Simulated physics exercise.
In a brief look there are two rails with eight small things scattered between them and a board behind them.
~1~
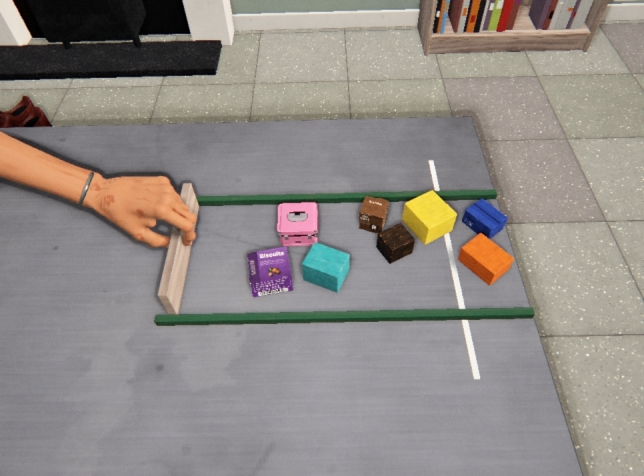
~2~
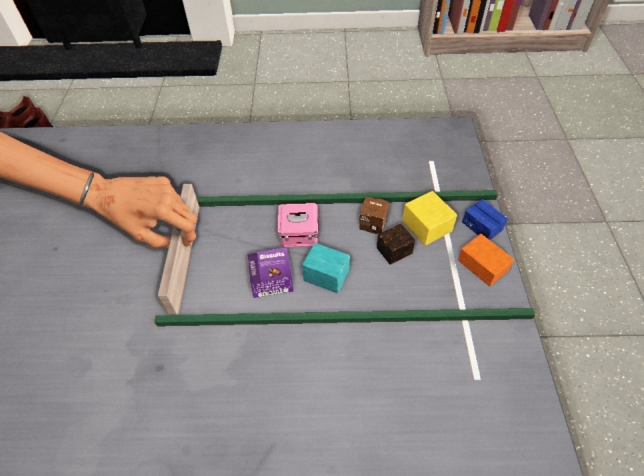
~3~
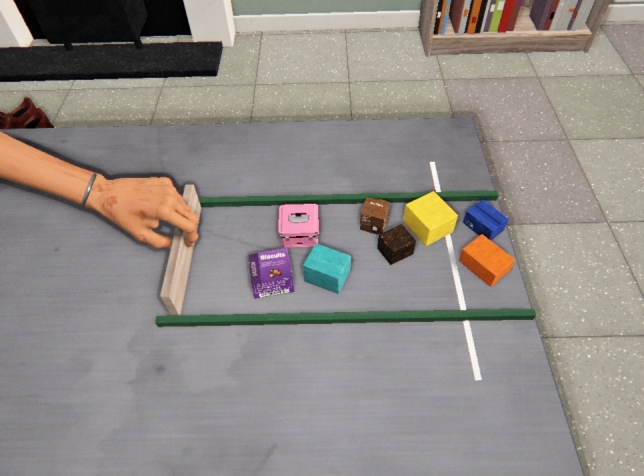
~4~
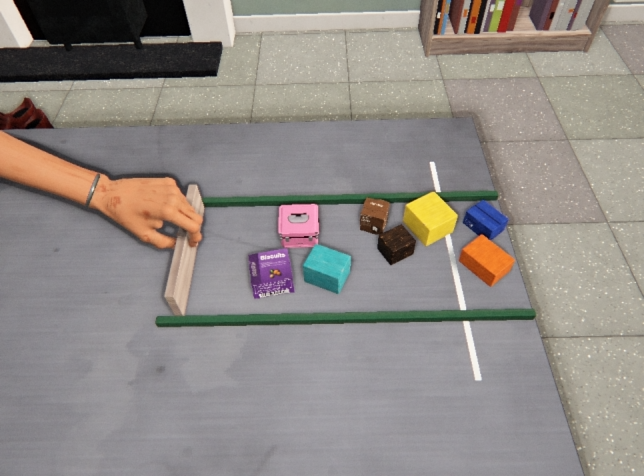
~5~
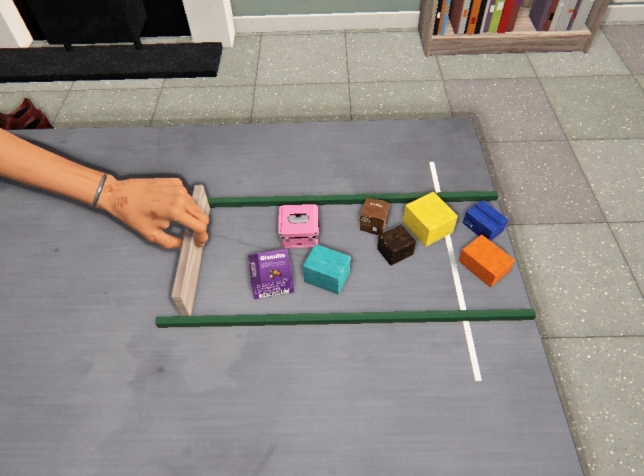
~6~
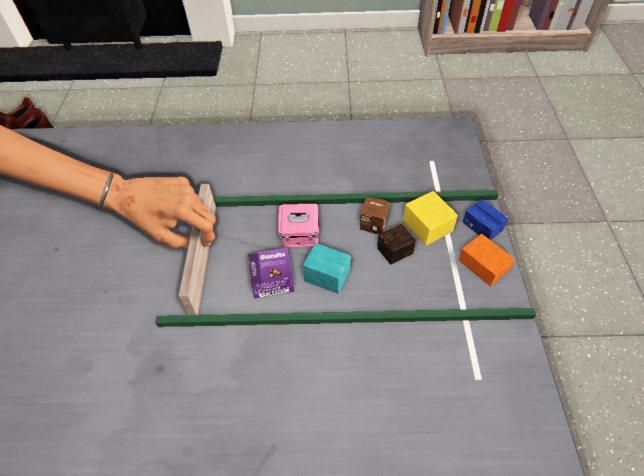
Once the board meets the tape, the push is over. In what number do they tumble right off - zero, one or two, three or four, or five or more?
Spilled: More than two, under five.
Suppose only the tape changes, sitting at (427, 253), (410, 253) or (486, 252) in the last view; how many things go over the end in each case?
Try 1: 2; try 2: 1; try 3: 6.
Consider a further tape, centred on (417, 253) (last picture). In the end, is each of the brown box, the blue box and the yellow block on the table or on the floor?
So the brown box keeps its place, the blue box slips off and the yellow block keeps its place.
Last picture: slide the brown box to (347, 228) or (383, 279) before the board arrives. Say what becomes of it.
First place, it is safe; second place, it is safe.
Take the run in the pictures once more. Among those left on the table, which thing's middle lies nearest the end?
The one you want is the turquoise block.
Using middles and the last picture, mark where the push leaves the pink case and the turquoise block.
They come to rest around (467, 221) and (519, 264).
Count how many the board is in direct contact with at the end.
It touches 2.
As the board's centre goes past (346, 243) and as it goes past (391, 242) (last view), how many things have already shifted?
6 at one spot and 8 at the other.
Soon after, none off yet; blue box at rest near (485, 220); orange block at rest near (486, 260); yellow block at rest near (429, 218).
Then, none off yet; blue box moving near (492, 219); orange block at rest near (486, 260); yellow block moved about its own width near (458, 216).
At rest, the number that fall off is three or four; fallen, yellow block, orange block and blue box.
